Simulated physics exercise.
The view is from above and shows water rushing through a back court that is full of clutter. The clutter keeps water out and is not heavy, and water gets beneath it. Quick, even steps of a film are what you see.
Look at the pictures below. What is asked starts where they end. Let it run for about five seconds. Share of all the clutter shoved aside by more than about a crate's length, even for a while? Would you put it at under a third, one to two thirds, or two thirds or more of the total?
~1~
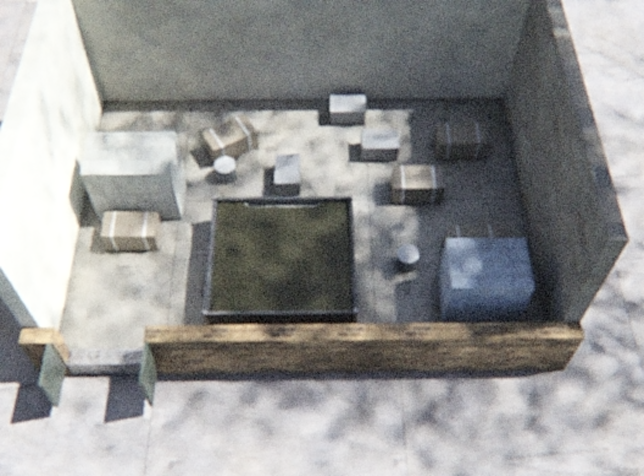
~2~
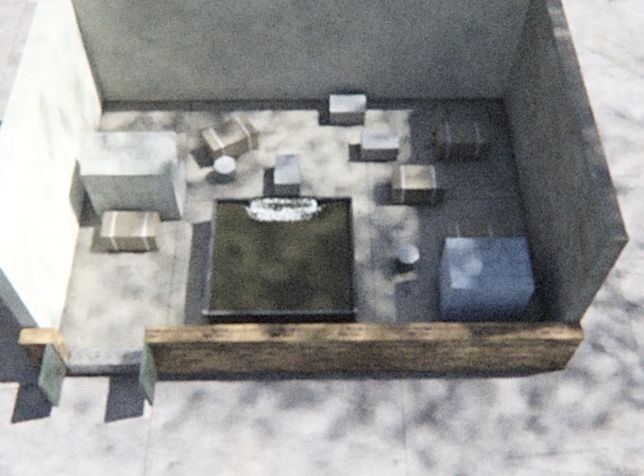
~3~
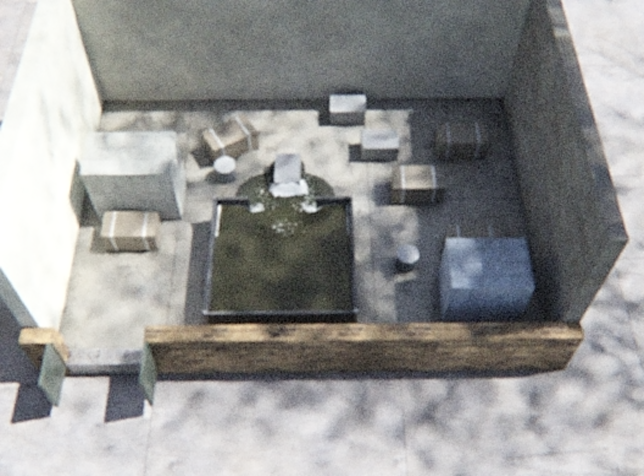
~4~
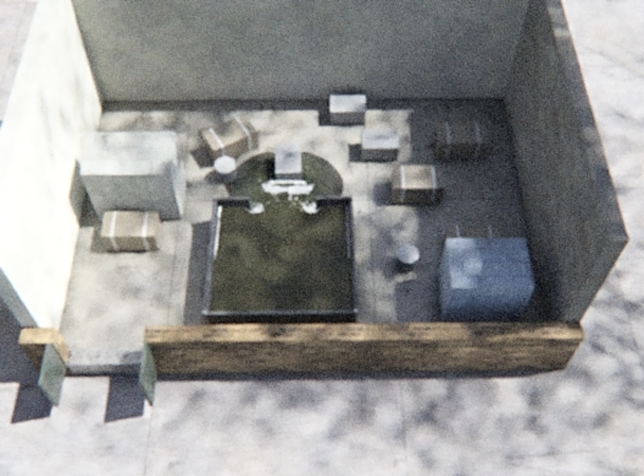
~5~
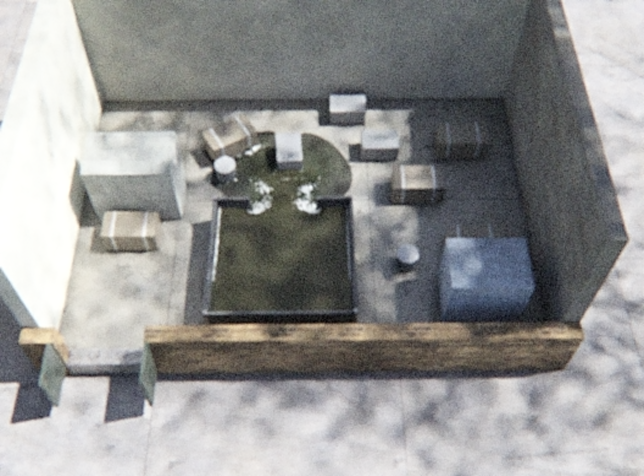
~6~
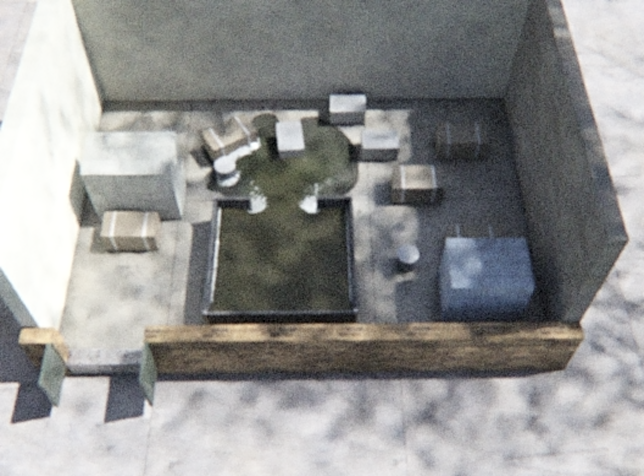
I would put it at one to two thirds of the total.
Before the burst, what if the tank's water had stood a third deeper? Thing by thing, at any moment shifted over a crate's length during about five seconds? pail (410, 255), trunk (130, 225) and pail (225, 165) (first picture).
Taking each in turn, the answer is came up short, came up short, did it.
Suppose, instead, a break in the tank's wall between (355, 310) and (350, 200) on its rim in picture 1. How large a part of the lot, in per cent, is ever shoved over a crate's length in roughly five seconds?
That works out to about 50 per cent of them.
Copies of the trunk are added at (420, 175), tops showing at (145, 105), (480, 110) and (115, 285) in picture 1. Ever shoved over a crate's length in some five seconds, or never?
First driven off; second driven off; third falls short.
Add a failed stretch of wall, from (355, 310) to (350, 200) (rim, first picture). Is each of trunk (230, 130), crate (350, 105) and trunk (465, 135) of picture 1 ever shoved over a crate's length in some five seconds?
Well, in order they come out as below the mark, over the mark and over the mark.
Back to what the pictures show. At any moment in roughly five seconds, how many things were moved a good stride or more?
It adds up to 5.
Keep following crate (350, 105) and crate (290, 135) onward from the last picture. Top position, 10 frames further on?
Estimated positions: (373, 94) and (288, 95), approximately.
A moment on, 1 of 10 are well off their spots; 0 afloat.
Next, 3 of 10 are well off their spots; 2 afloat.
Later, 4 of 10 are well off their spots; 3 afloat.
In the end, 5 of 10 are well off their spots, and 5 have been at some point; 5 afloat.
